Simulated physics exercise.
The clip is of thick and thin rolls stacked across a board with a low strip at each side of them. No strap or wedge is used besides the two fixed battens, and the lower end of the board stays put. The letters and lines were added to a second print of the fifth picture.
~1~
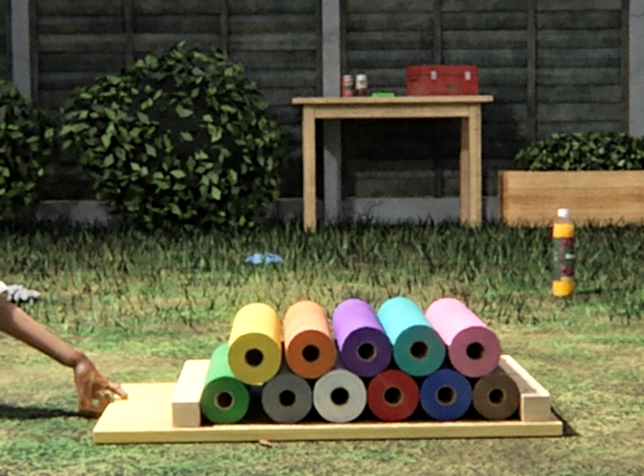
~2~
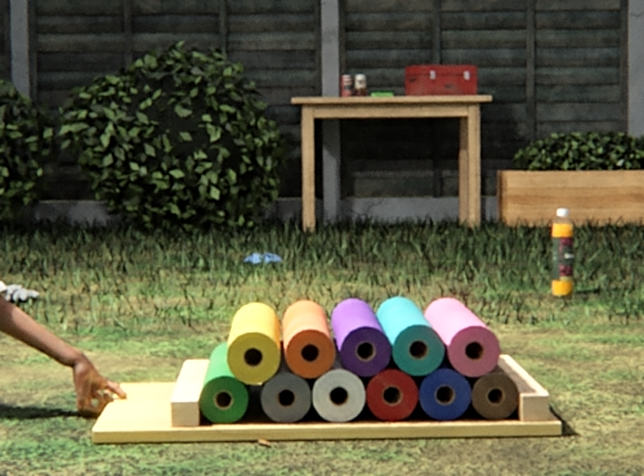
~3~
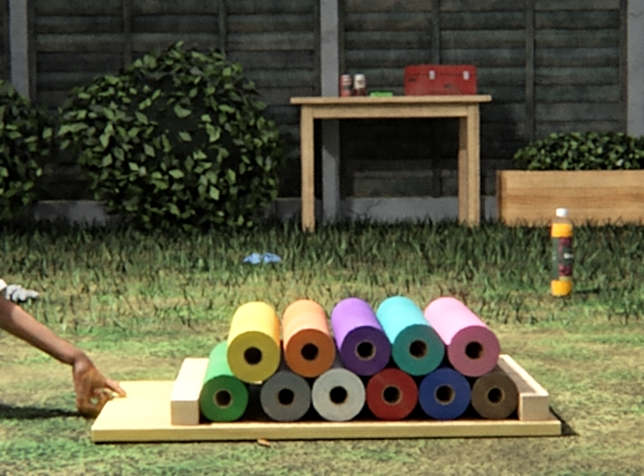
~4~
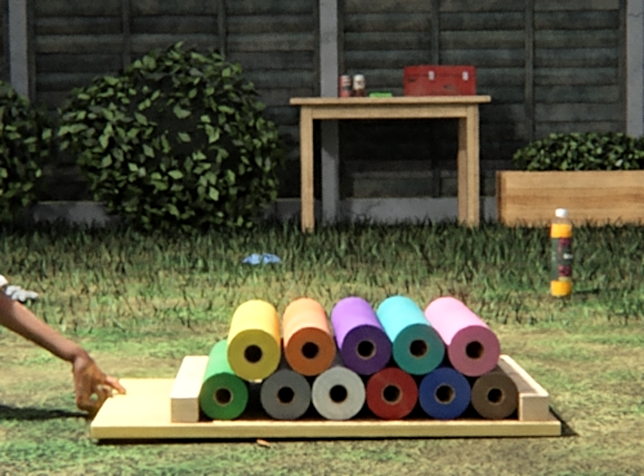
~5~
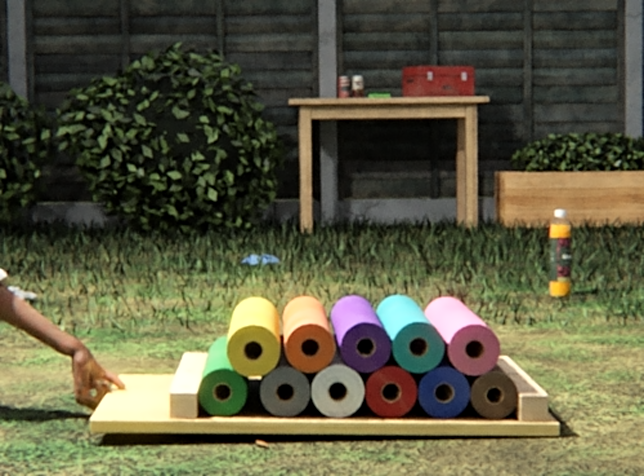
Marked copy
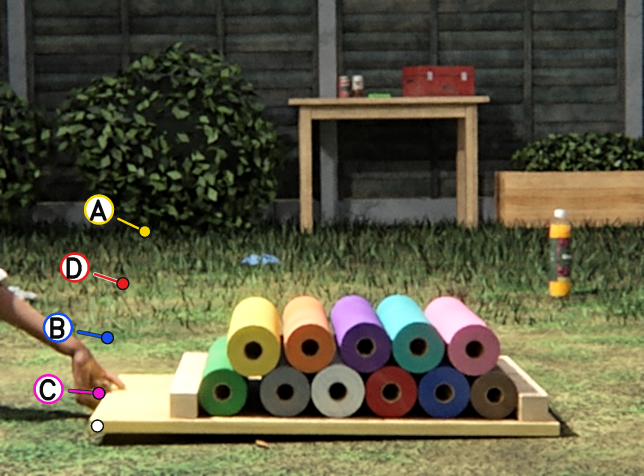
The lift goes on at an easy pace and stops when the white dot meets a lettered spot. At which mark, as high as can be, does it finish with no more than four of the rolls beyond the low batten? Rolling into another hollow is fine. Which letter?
The answer is mark A.
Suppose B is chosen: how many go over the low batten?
It comes to none.
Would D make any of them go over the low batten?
No.
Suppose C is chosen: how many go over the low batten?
It comes to none.
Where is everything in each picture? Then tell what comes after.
The first picture shows blue roll (446, 395); brown roll (496, 396); turquoise roll (419, 350).
The second picture shows turquoise roll (418, 349); pink roll (474, 351).
The third picture shows board (323, 394); green roll (223, 398); grey roll (286, 397); red roll (392, 395).
The fourth picture shows board (323, 393); green roll (223, 396); grey roll (286, 395).
The fifth picture shows board (322, 391); green roll (222, 392); grey roll (285, 392).
On the marked copy, A at (145, 231); B at (108, 338); C at (99, 393); D at (123, 284); the white dot at (97, 426).
With A. Early on, board at 16°.
Further on, board at 27°.
At the end, board at 27°, one over the low batten (pink).
As for the rest, B none over the low batten; C none over the low batten; D none over the low batten.
